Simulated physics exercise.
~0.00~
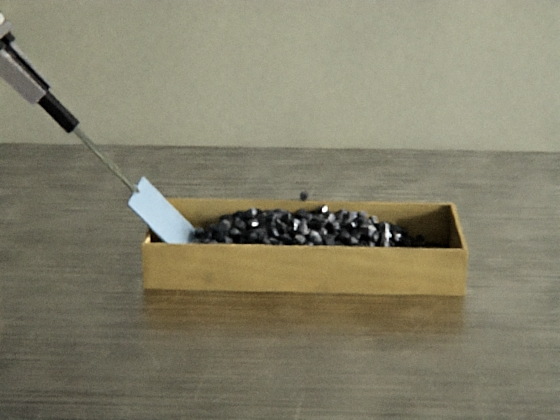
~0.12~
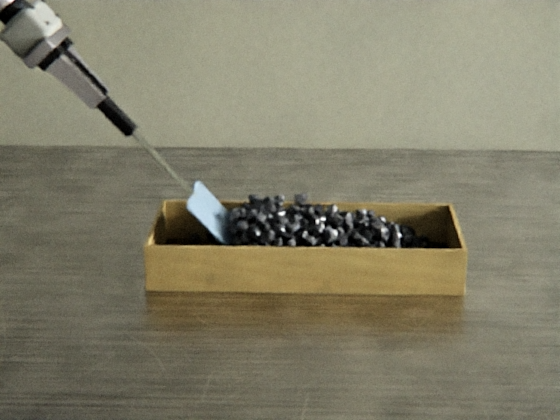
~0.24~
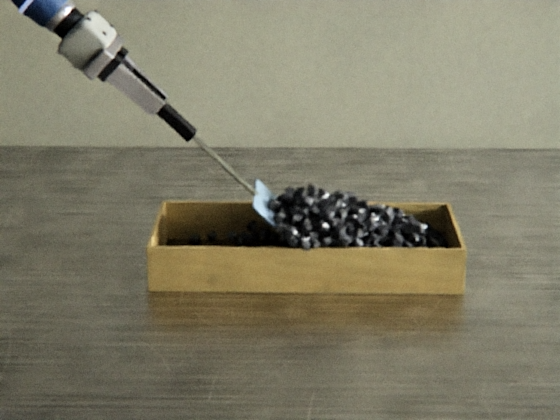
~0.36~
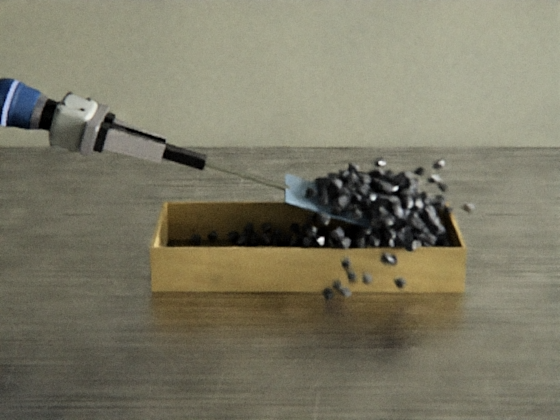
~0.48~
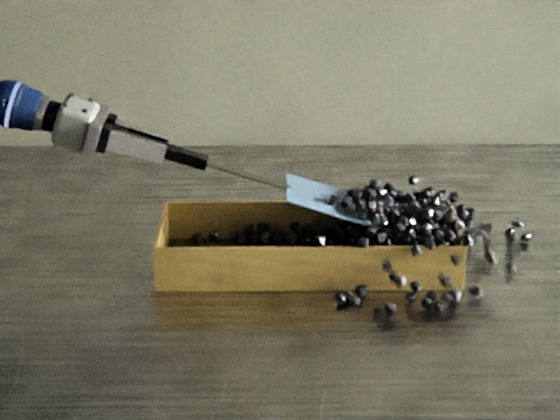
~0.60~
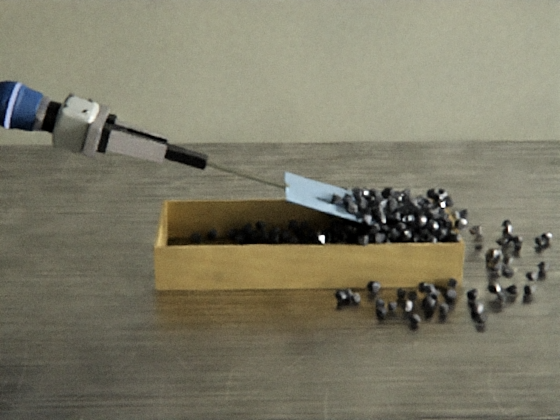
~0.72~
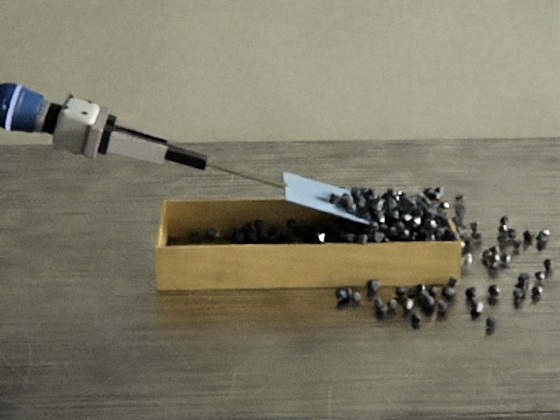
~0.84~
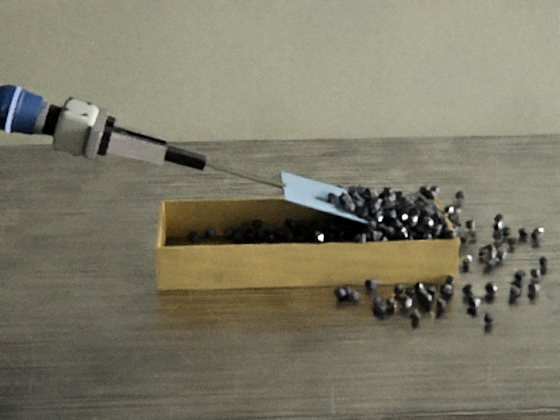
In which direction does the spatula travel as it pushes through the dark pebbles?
The spatula moves to the right, heaping the pebbles toward that end of the box.
